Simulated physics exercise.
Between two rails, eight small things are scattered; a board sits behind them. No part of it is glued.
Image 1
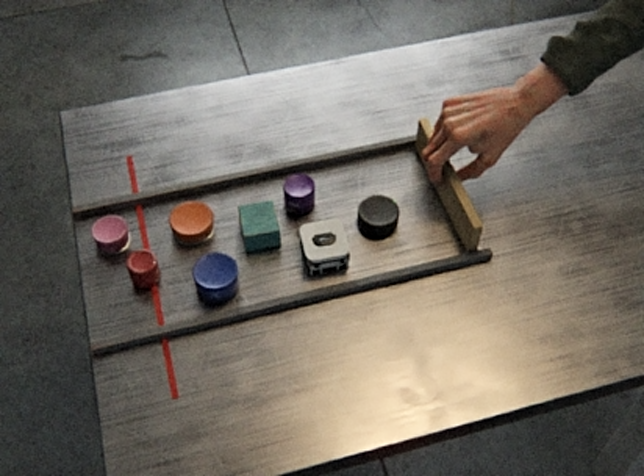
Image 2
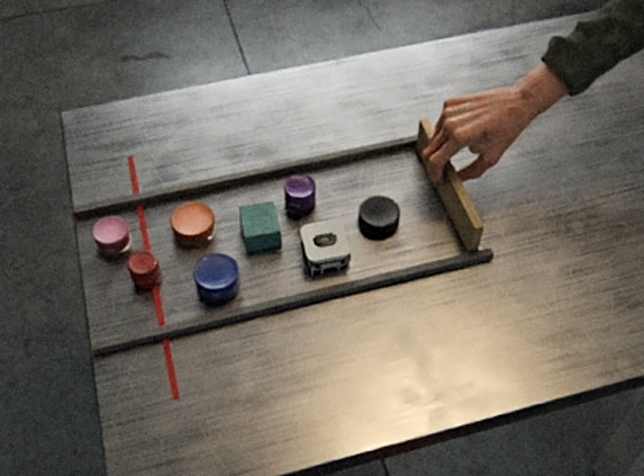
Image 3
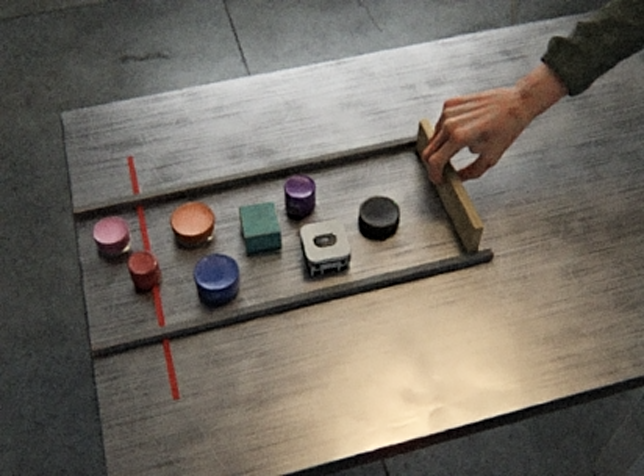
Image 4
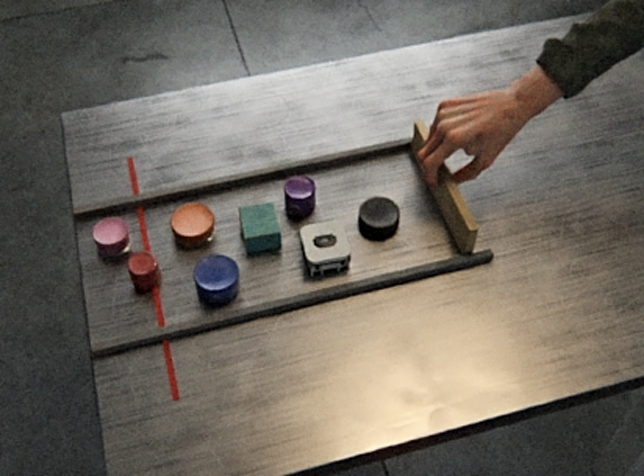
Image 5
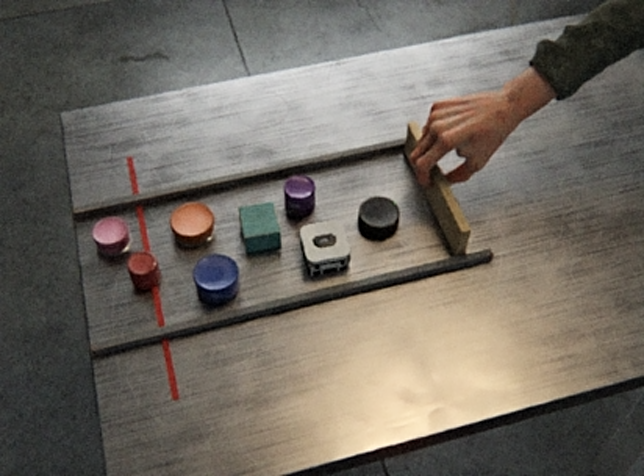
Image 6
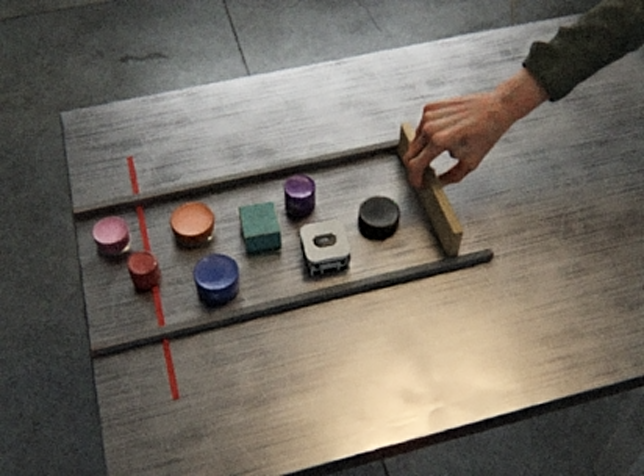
In the video, several small colourful objects sit still between two dark rails on a tabletop crossed by red tape, while a hand holds an upright board behind them and then slides it slightly to the left.
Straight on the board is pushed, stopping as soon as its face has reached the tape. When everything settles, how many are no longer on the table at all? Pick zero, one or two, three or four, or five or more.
One or two are off the table.
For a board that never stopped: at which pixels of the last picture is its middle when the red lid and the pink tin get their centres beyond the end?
The middle would be close to (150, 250) and then close to (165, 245).
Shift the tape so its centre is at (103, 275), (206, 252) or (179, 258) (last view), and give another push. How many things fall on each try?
It would be 5, 0 and 0.
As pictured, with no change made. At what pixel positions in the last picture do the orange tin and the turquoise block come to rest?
The first ends close to (90, 227), the second close to (97, 257).
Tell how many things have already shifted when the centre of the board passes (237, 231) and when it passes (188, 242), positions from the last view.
So 6, and at the other place 8.
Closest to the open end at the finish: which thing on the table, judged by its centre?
The blue tub finishes closest.
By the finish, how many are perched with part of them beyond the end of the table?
I count 3 overhanging.
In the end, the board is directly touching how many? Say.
Tally at the end: 3.
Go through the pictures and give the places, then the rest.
In the first frame, pink tin (111, 235); red lid (144, 269); orange tin (192, 223); board (447, 184); tape (150, 264).
In the second frame, red lid (145, 270); purple tub (300, 195).
In the third frame, orange tin (193, 224); black lid (379, 216).
In the fourth frame, pink tin (112, 237); turquoise block (260, 227).
In the fifth frame, red lid (144, 270); board (436, 187).
In the sixth frame, pink tin (112, 236); red lid (145, 270); orange tin (193, 224); board (429, 188); tape (150, 265).
Soon after, none off yet; pink tin at rest near (112, 236); red lid at rest near (145, 270); orange tin at rest near (193, 224).
Then, none off yet; pink tin at rest near (112, 236); red lid at rest near (145, 270); orange tin moved a little near (178, 221).
Further on, none off yet; pink tin moving near (104, 239); red lid moved about its own width near (122, 277); orange tin moved about its own width near (135, 217).
At rest, the number that fall off is one or two; fallen, red lid and pink tin.
